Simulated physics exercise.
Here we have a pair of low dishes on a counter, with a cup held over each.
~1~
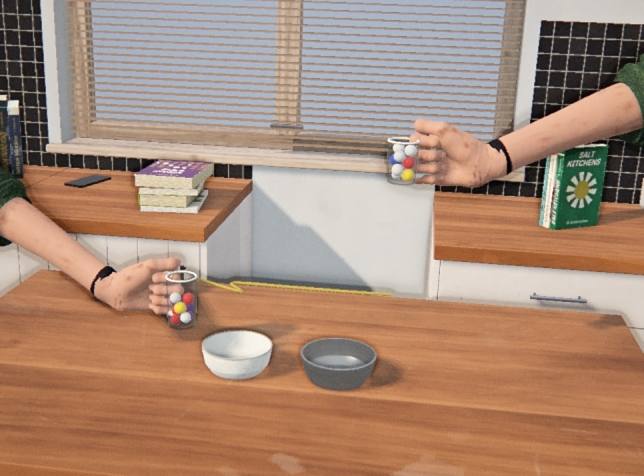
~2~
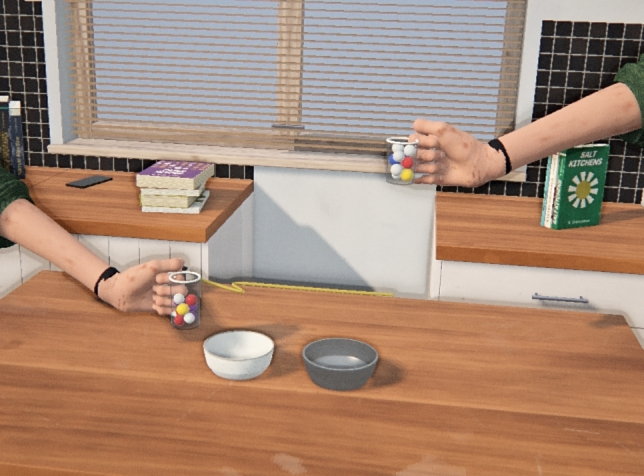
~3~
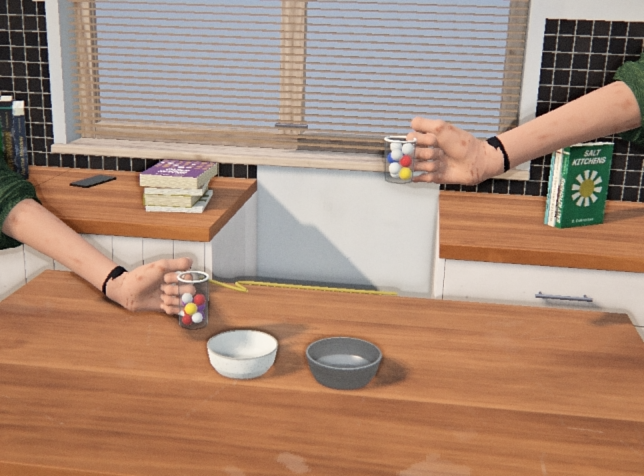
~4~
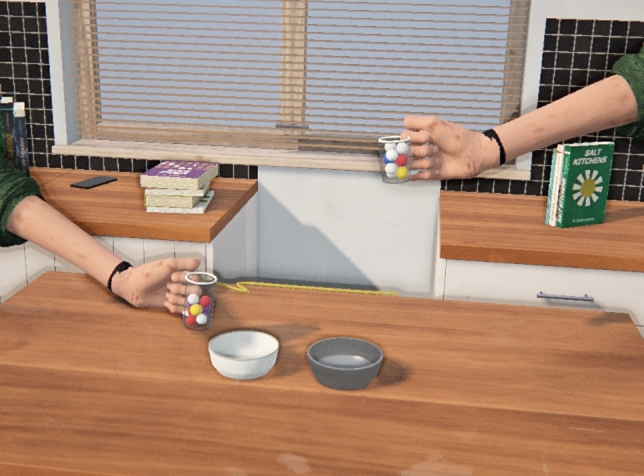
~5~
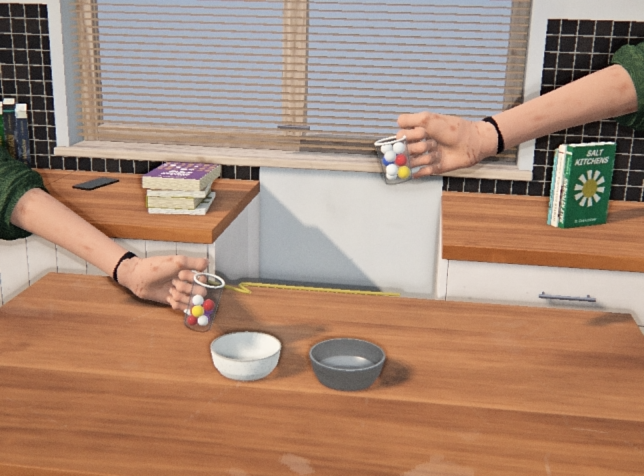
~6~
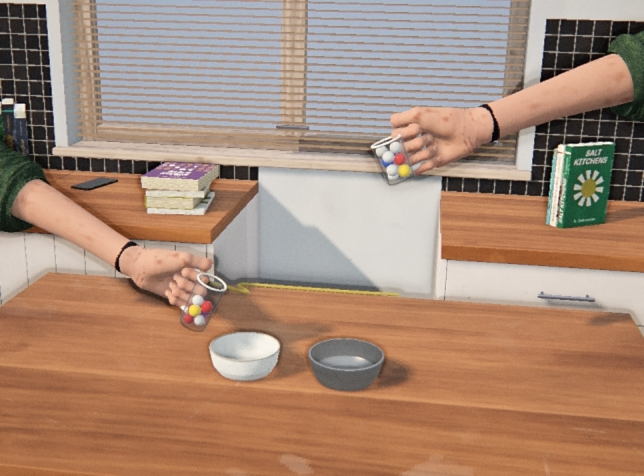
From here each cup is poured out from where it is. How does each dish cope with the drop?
Lab note: Left dish contained everything, right dish let some escape.
Then, 0.55 s later than the last frame, left, every one still in the cup; right, every one still in the cup.
Then, 1.04 s later than the last frame, left, the larger part still in the cup, about a tenth in the dish; right, roughly two thirds still in the cup, about a tenth in the dish, roughly a quarter in the air.
Then, 1.45 s later than the last frame, left, every one in the dish; right, roughly two thirds in the dish, about a tenth outside the dish, roughly a quarter in the air.
When it is over, left, every one in the dish, not one outside the dish; right, roughly half in the dish, roughly half outside the dish.
